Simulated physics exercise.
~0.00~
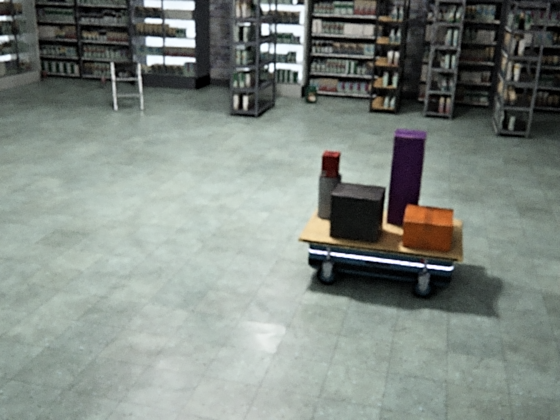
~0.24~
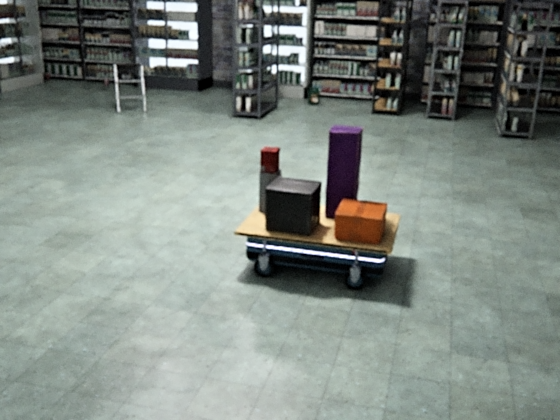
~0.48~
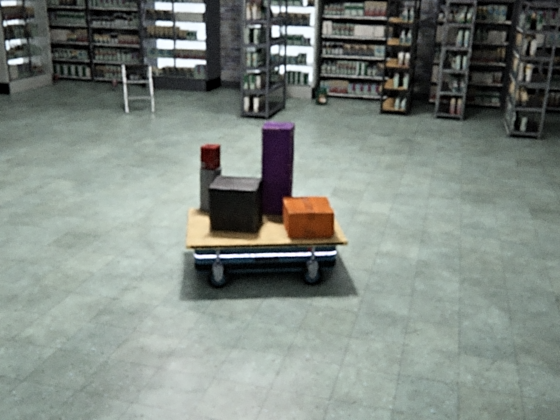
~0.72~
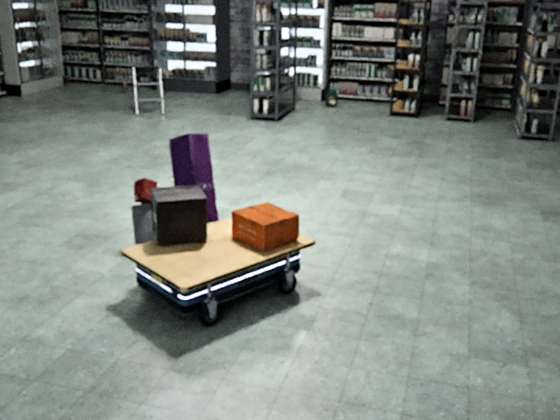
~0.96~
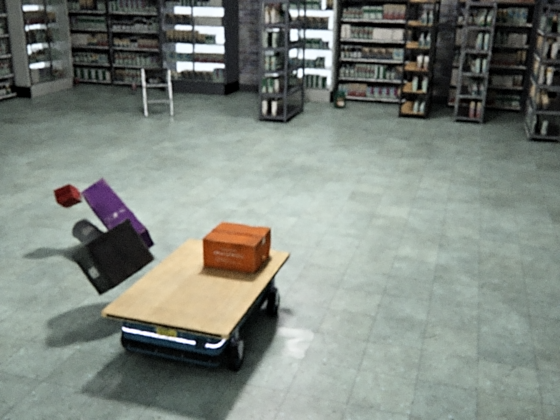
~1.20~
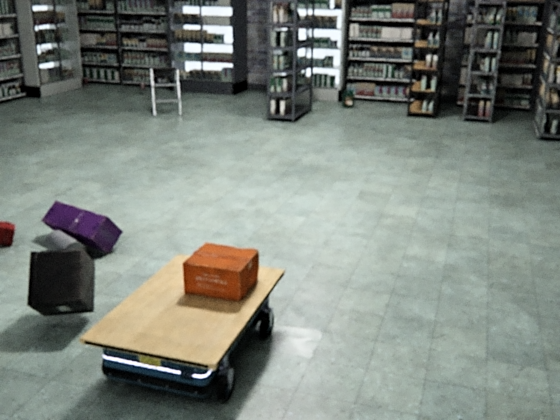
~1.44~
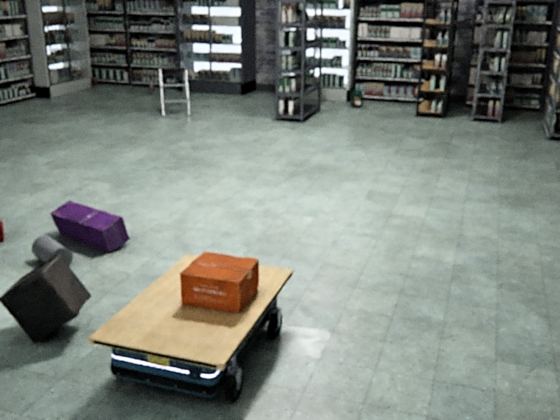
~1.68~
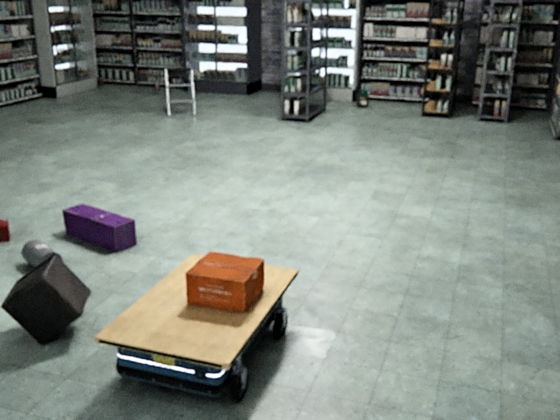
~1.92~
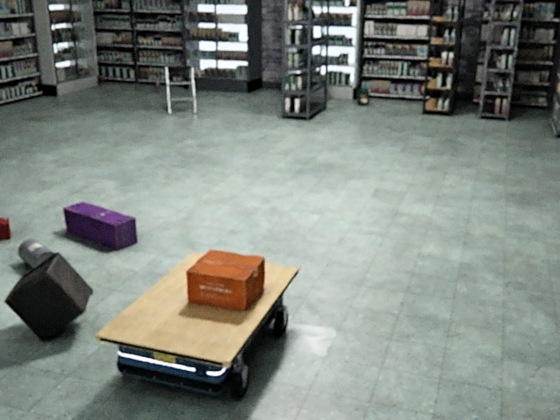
A self-driving cart with a flat, bare-edged deck rolls left across a tiled floor in front of stocked shelves, carrying a red box, a grey canister, a black tote, a purple box and an orange box. It swings into a turn toward the viewer, and the red box, canister and purple box tip over. Those three and the black tote drop off the left side and tumble onto the floor. The cart comes forward a little more and halts. The four fallen items lie to its left, while the orange box still sits upright on the deck.
